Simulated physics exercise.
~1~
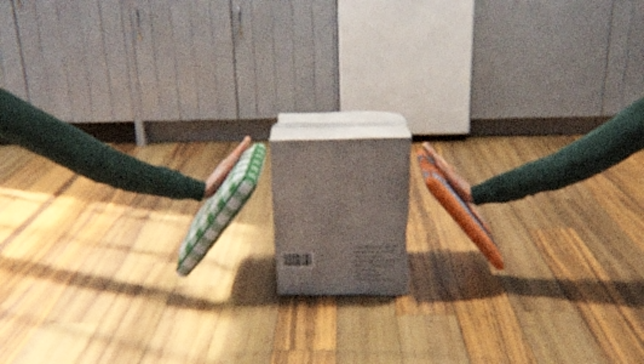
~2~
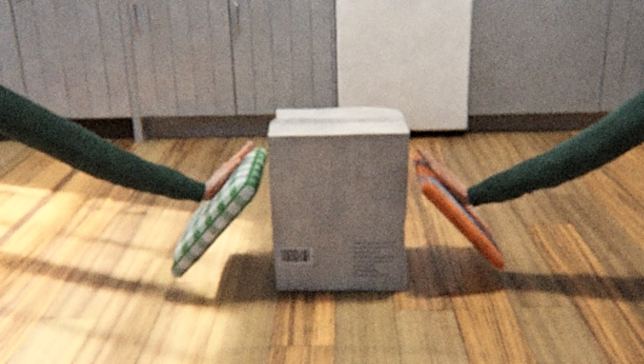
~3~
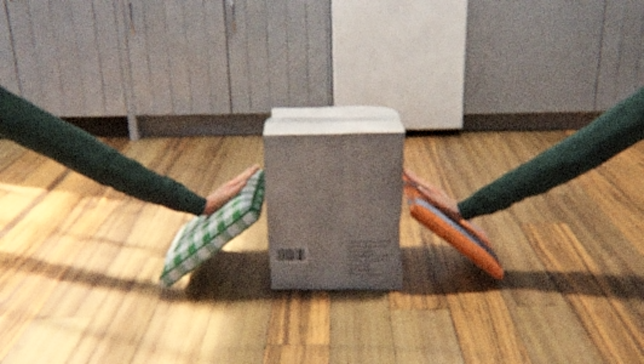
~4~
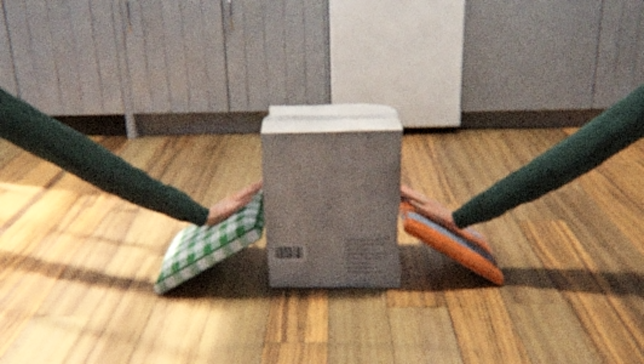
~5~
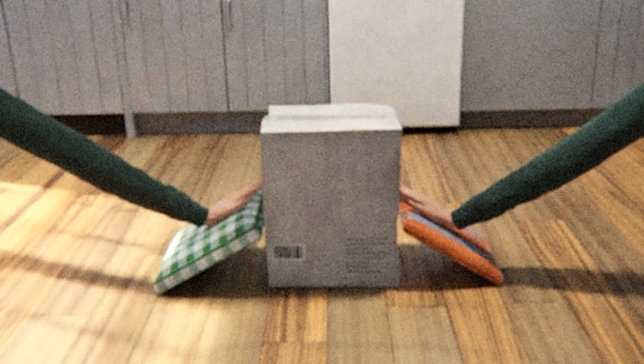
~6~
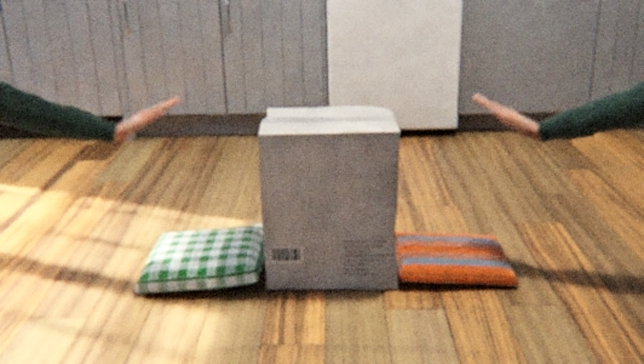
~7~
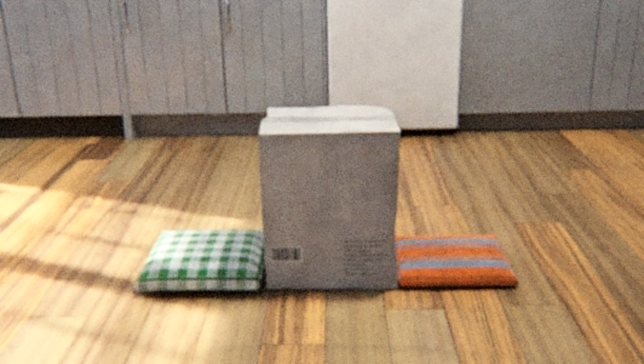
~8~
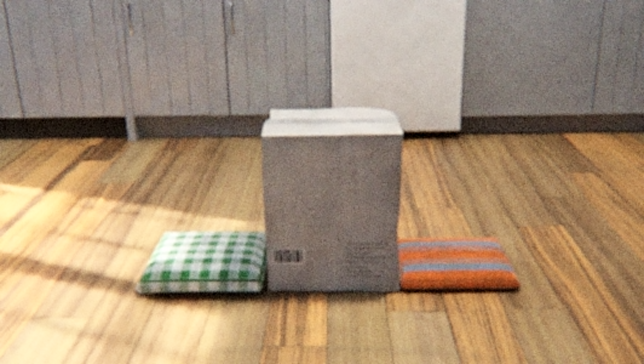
Two hands lean a green checked cushion and an orange pad against a white box, but both end up flat.
